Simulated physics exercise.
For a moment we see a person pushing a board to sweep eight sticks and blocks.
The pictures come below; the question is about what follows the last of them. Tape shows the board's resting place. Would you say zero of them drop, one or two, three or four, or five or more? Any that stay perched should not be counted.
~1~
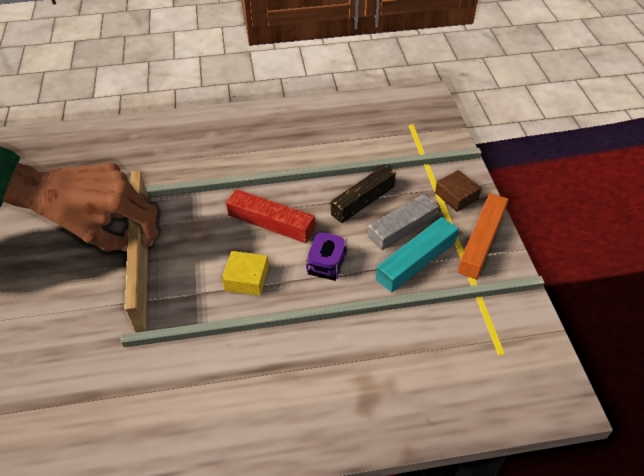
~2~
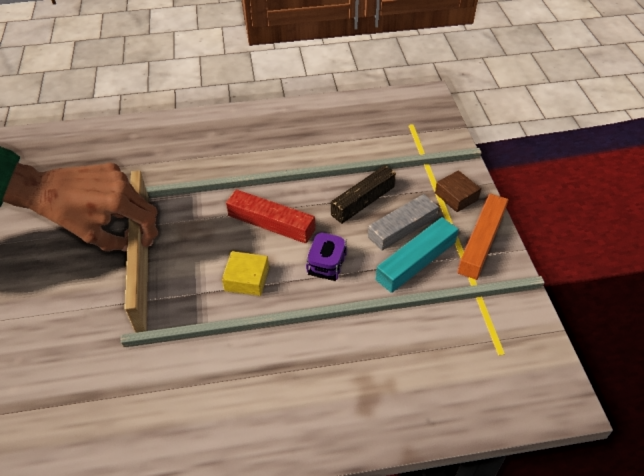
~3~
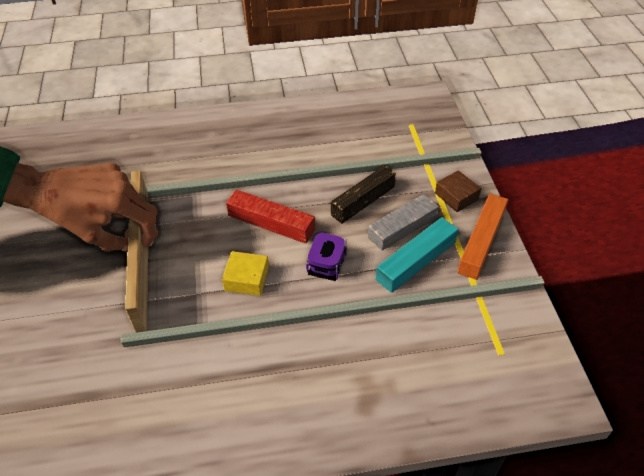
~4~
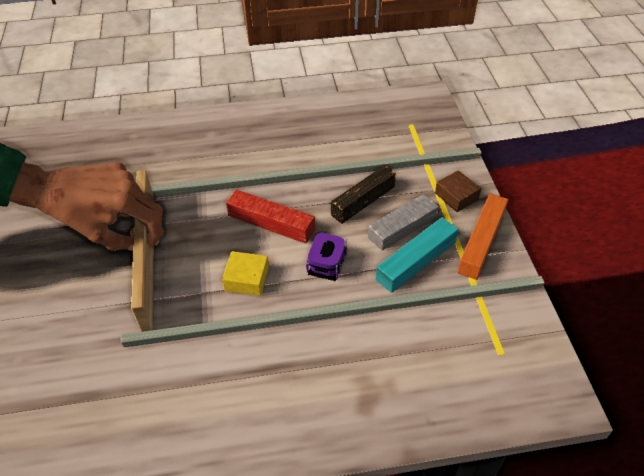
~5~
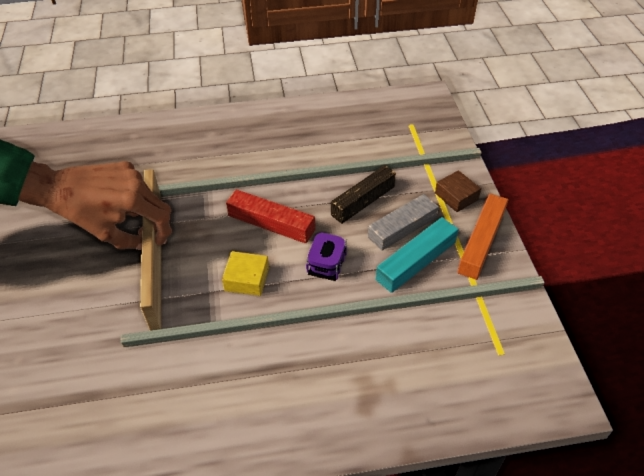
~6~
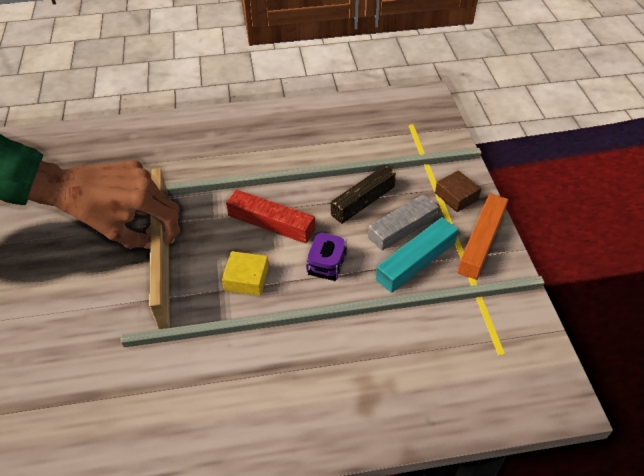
I'd go with three or four.
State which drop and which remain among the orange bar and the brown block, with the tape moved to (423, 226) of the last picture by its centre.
Here the orange bar is off by the end and the brown block is off by the end.
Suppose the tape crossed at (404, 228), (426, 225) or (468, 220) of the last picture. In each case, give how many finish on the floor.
Going through each try, you'd get 1, 2 and 6.
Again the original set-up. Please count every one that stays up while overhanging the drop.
Overhang count: 2.
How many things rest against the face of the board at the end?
The answer is 2.
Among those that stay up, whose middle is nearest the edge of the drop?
The black bar is it.
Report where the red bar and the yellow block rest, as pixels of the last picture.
Red bar at about (473, 201), yellow block at about (479, 242).
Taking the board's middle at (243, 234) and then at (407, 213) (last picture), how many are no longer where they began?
So far 2, and 8 at the second.
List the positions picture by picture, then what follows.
The first picture shows orange bar (484, 235); brown block (458, 191); turquoise stick (418, 254); board (138, 247); tape (449, 222).
The second picture shows brown block (458, 191); purple case (327, 257).
The third picture shows turquoise stick (418, 254); grey bar (403, 222).
The fourth picture shows orange bar (484, 235); yellow block (246, 273).
The fifth picture shows brown block (458, 191); board (152, 246).
The sixth picture shows orange bar (484, 235); brown block (458, 191); turquoise stick (418, 254); board (160, 245); tape (449, 222).
A little later, none off yet; orange bar at rest near (484, 235); brown block at rest near (458, 191); turquoise stick at rest near (418, 254).
When it is over, the number that fall off is three or four; down, grey bar, turquoise stick, brown block and orange bar.
